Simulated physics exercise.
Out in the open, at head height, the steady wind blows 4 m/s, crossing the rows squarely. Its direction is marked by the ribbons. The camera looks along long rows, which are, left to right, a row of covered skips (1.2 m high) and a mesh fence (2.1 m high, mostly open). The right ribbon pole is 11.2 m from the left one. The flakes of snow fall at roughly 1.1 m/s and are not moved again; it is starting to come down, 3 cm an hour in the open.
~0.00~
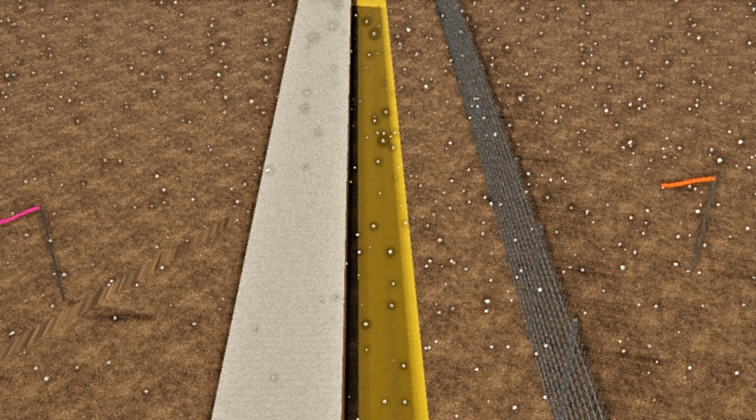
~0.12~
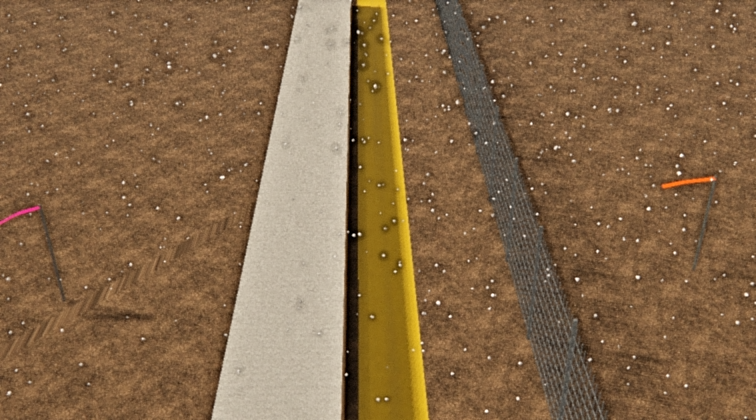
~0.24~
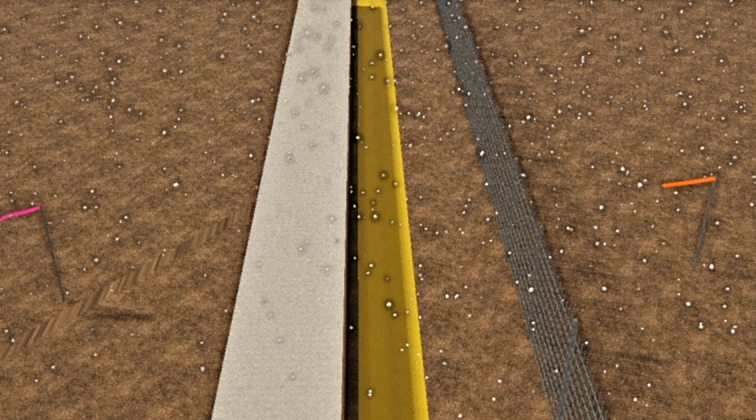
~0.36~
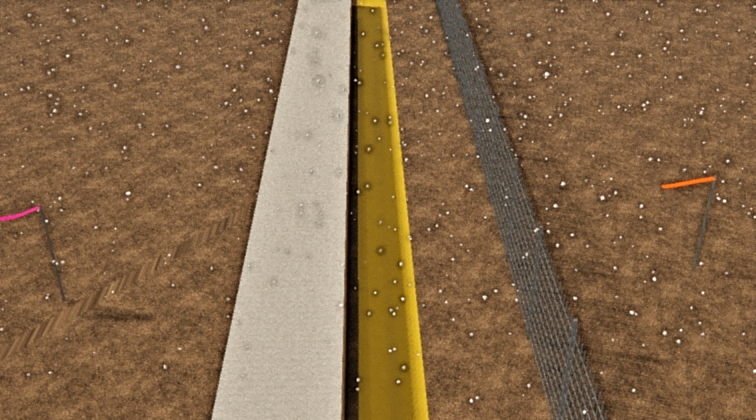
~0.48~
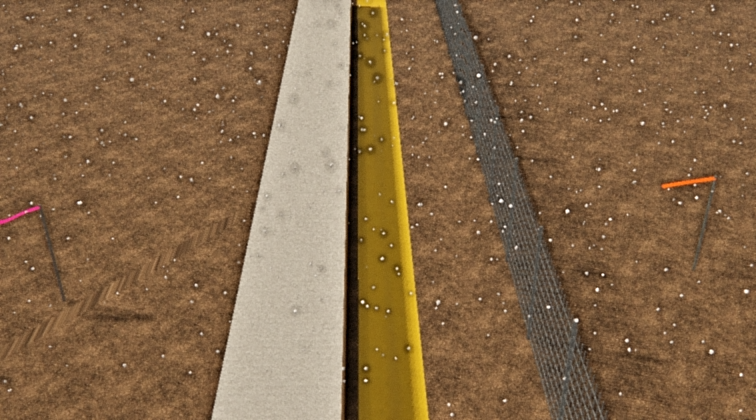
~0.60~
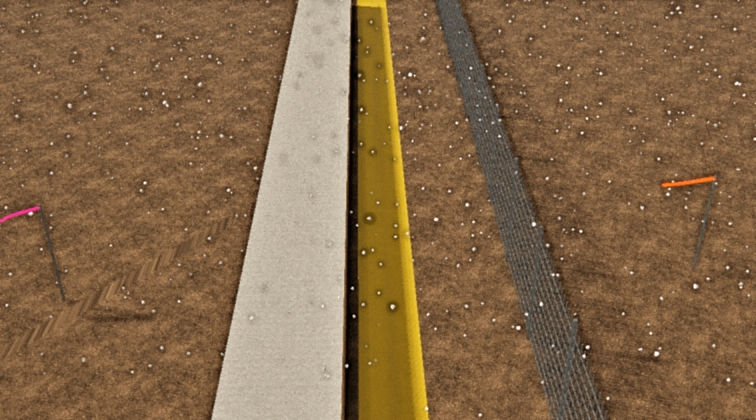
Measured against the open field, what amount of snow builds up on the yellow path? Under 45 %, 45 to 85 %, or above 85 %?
Over 85 %.
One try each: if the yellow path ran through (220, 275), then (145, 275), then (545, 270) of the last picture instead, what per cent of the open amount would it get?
Going place by place, it's about 80, 80 and 100 %.
After 10 minutes open ground has 5 mm and the yellow path 5 mm.
After 30 minutes open ground has 15 mm and the yellow path 15 mm.
After 60 minutes open ground has 30 mm and the yellow path 30 mm, so the yellow path has 101 % of the open amount; the left half of it has 102 %, the right half 100 %.
